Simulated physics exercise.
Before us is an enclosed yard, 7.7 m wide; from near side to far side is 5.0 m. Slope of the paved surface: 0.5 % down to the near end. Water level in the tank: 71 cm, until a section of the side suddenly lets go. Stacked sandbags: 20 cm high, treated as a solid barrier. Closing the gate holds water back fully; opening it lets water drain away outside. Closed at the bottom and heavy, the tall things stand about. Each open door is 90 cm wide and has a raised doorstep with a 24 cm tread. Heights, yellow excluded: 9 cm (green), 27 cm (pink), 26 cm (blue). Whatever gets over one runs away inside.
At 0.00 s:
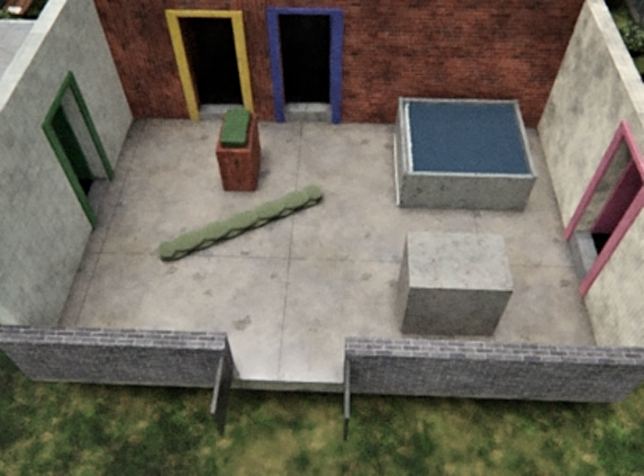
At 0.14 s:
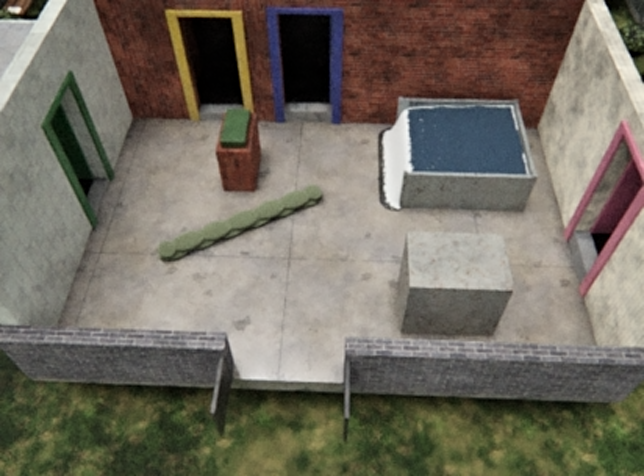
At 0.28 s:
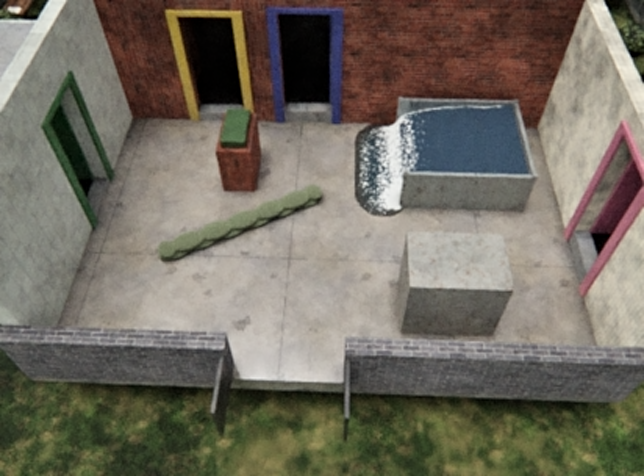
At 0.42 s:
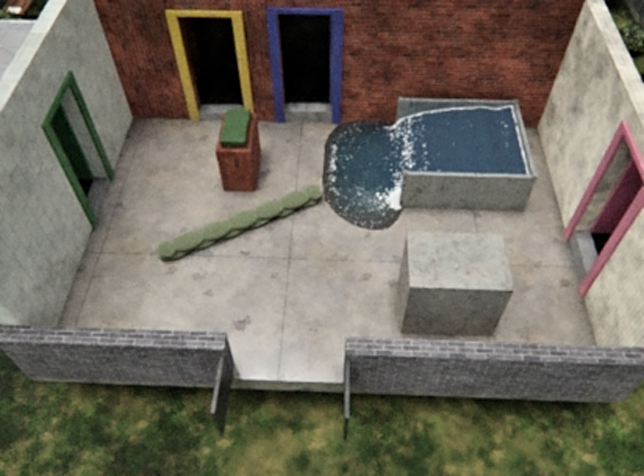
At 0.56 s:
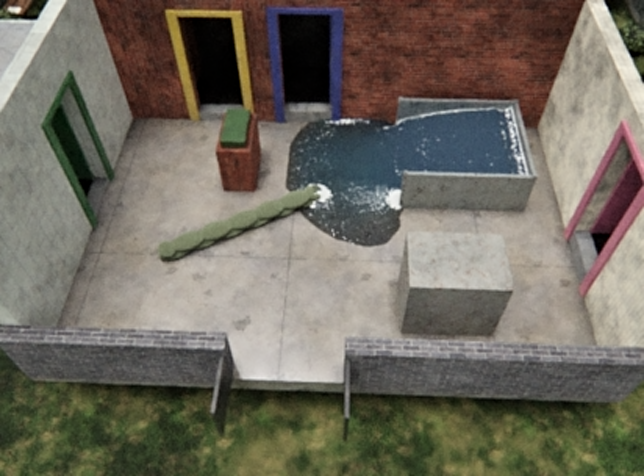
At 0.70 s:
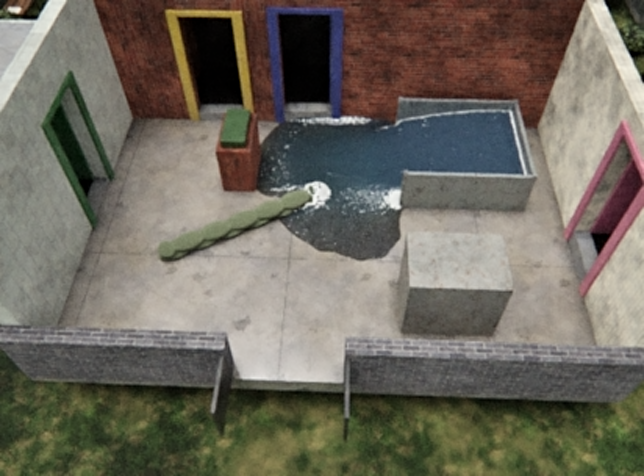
Water pouring from the open left side of a raised tank, spreading leftward across a walled yard around a green barrier's end.
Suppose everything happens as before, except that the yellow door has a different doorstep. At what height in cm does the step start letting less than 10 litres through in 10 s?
At about 20 cm.
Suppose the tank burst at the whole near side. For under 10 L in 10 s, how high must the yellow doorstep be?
About 7.0 cm.
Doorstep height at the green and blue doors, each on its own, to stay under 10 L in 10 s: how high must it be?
Some 10.0 cm for green, some 17 cm for blue.
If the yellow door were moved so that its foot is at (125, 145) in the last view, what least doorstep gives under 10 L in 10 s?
Around 29 cm would do it.
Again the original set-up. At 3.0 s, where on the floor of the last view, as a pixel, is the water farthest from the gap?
At about (47, 355).
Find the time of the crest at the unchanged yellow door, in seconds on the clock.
At roughly 1.8 s.
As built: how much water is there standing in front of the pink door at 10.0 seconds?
It stands about 9.5 centimetres deep.
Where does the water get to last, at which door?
Pink, last of all.
After 1.4 s water covers 30 % of the floor, deepest (44 cm) near (266, 174); 10 cm at the yellow door, 0 litres in over its 18 cm doorstep.
After 3.0 s water covers 60 % of the floor, deepest (31 cm) near (137, 135); 16 cm at the yellow door, 13 litres in over its 18 cm doorstep.
After 10.0 s water covers 90 % of the floor, deepest (10 cm) near (544, 265); 7 cm at the yellow door, 14 litres in over its 18 cm doorstep.
At the yellow door as built, the water arrived by 1.1 s and peaked near 23 cm at 1.8 s.
With a doorstep of 17.5 cm, 15 litres would have come in within the 10 s; with 24 cm, 4 litres. So under 10 litres takes about 20 cm.
